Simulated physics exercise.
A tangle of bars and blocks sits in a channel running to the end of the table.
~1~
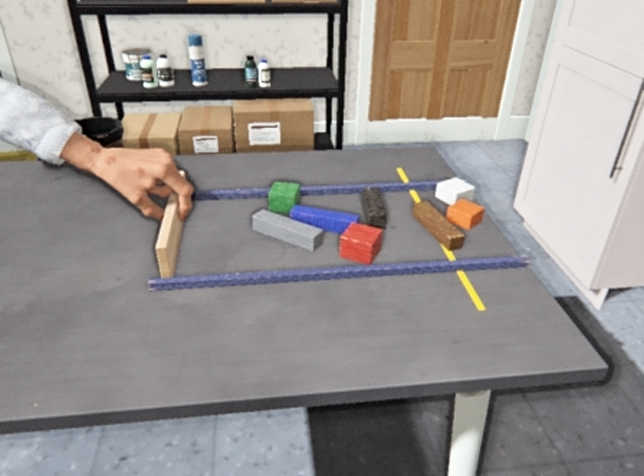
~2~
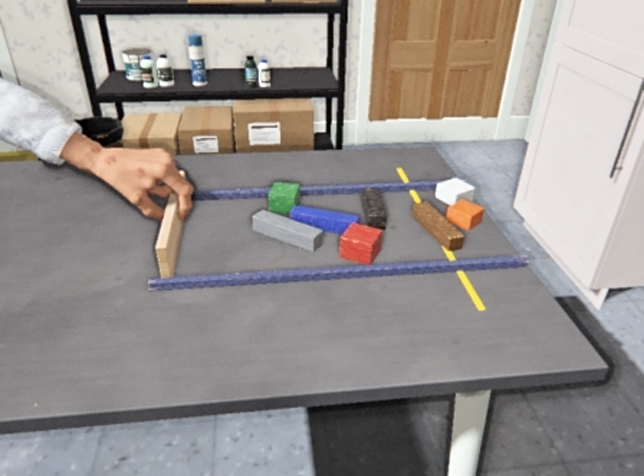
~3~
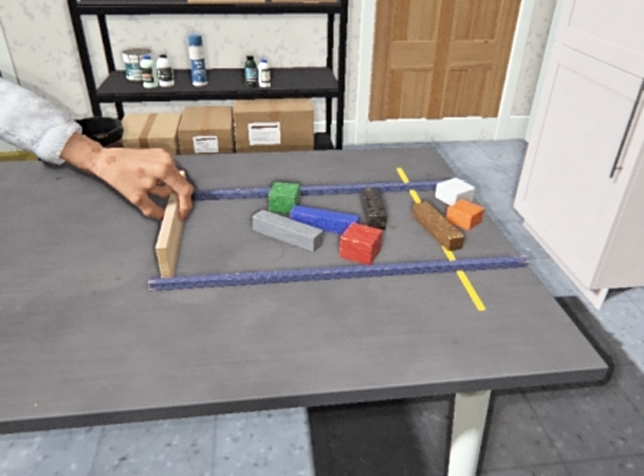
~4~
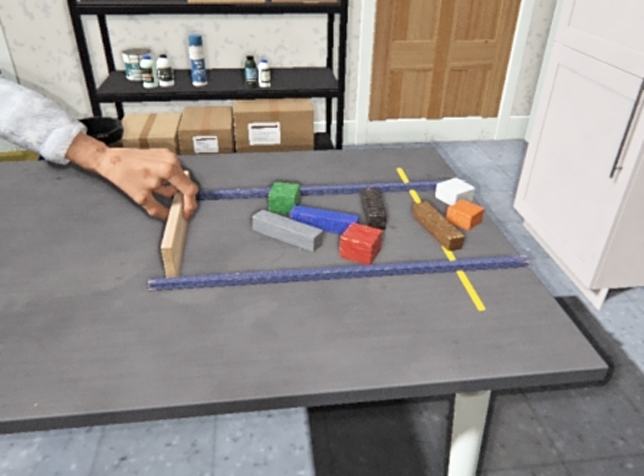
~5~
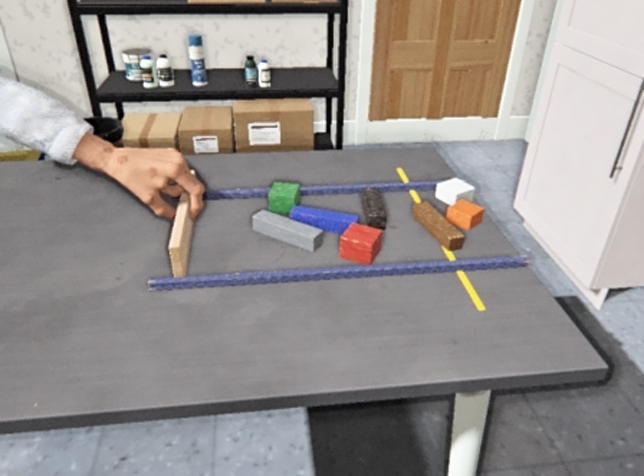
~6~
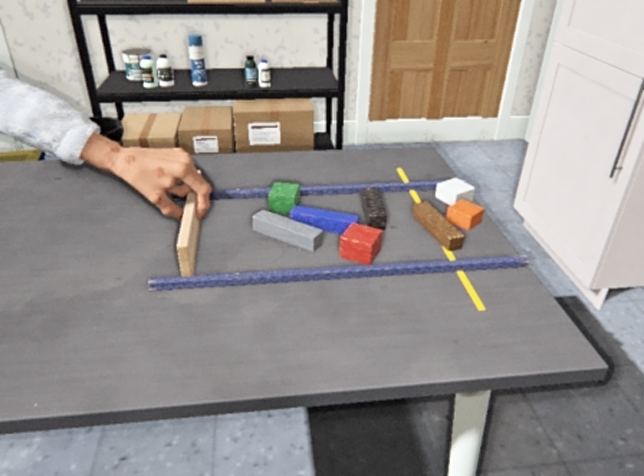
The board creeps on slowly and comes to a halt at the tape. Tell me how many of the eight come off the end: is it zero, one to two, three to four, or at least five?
After the push, only one or two have dropped.
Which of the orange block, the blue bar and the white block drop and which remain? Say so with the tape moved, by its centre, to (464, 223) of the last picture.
Lab note - orange block toppled, blue bar not toppled, white block toppled.
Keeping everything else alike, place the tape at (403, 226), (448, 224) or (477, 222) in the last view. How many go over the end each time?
In that order 0, 3 and 6.
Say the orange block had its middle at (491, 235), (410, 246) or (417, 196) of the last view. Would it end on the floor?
The orange block falls; survives; is kept.
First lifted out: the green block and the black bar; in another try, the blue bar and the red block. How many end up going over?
First try 1, second try 1.
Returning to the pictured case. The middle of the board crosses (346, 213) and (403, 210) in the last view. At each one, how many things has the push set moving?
At the first place 5, at the second 7.
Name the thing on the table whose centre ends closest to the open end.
Answer: The white block.
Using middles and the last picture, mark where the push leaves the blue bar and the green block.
The blue bar comes to rest close to (452, 213), while the green block rests close to (429, 189).
Early on, none off yet; white block at rest near (455, 192); orange block at rest near (465, 214); brown bar at rest near (437, 225).
Finally, the number that fall off is one or two; lost, orange block.
